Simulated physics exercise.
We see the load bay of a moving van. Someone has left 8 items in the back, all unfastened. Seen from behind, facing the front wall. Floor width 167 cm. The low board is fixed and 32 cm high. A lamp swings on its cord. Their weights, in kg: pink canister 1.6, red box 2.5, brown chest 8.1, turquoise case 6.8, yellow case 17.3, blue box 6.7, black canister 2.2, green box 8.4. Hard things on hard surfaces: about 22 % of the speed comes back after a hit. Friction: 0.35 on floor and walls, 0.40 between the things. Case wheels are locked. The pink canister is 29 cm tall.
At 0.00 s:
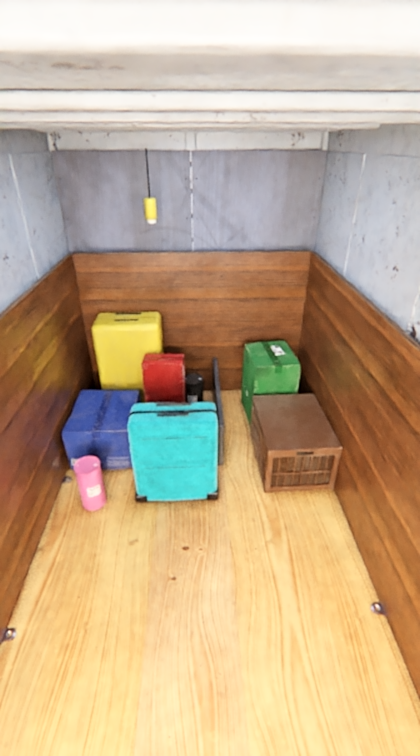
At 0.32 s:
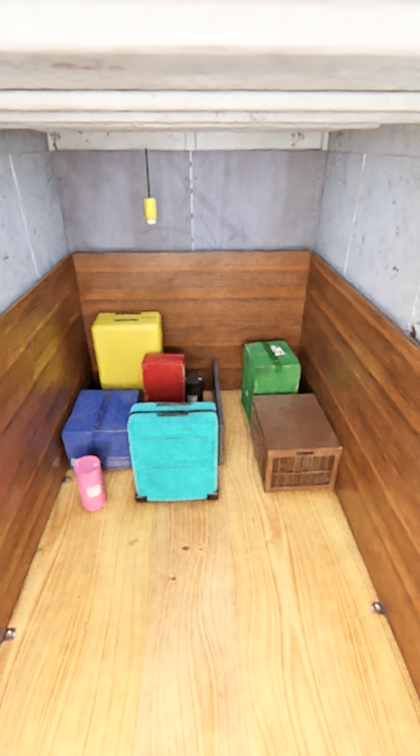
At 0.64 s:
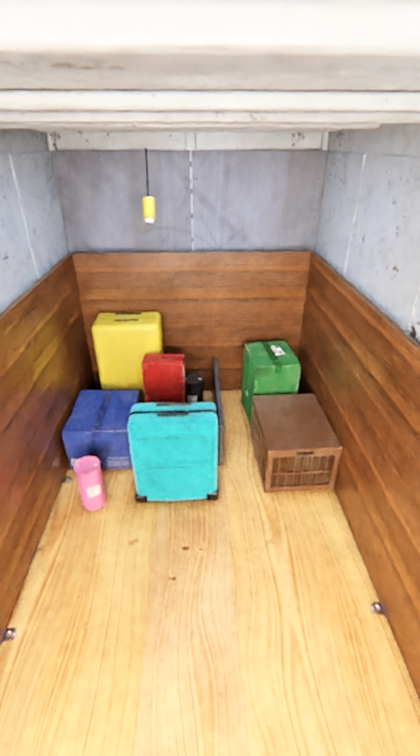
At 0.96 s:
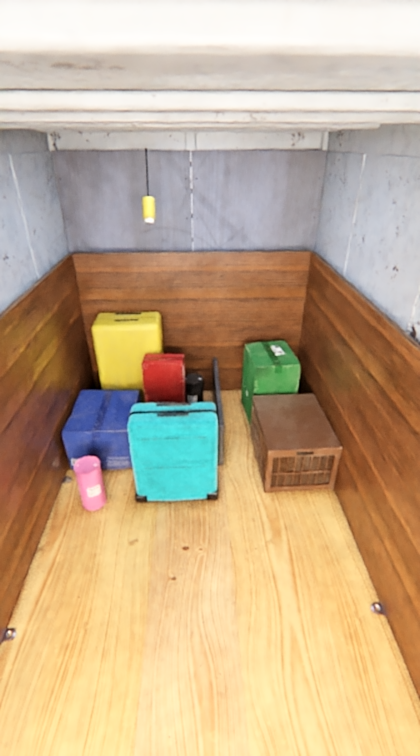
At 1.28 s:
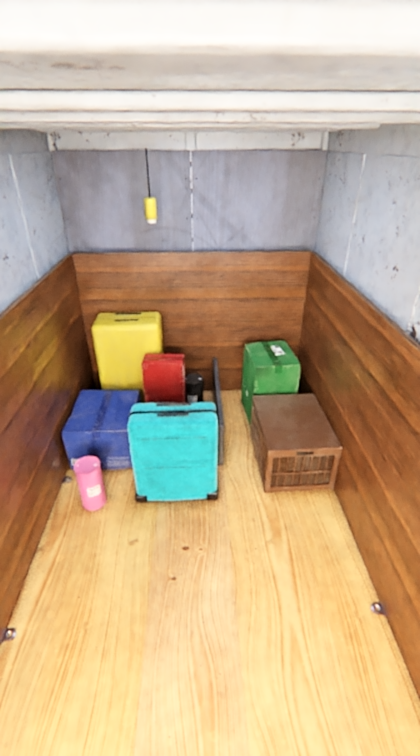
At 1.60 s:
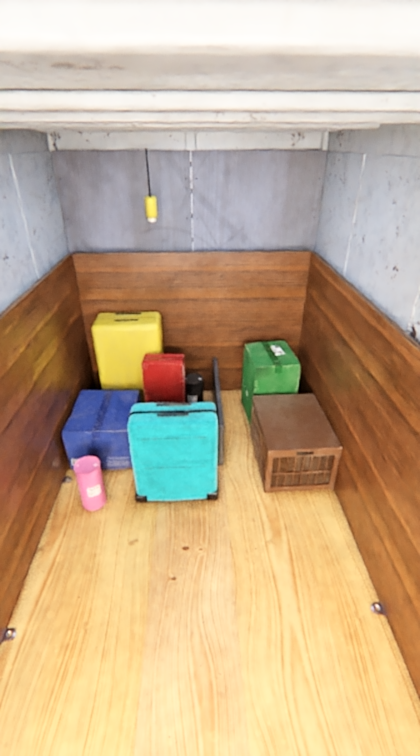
A yellow lamp sways slightly left, then right, on its cord above motionless cases and boxes.
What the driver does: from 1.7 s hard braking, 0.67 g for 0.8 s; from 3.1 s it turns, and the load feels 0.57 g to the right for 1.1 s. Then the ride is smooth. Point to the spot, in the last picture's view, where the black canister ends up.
The black canister comes to rest near (204, 381).
After 2.20 s, load feels 0.67 g forwards; black canister moved 15 cm near (194, 384); pink canister moved 15 cm; brown chest moved 15 cm.
After 3.50 s, load feels 0.57 g right; black canister moved 19 cm near (199, 381); turquoise case moved 54 cm; pink canister moved 35 cm.
In the end (4.8 s), not toppled but over 15 cm from the start, pink canister, red box, brown chest, turquoise case, yellow case, blue box, black canister and green box. At the end, from the last picture's camera, black canister near (204, 381).
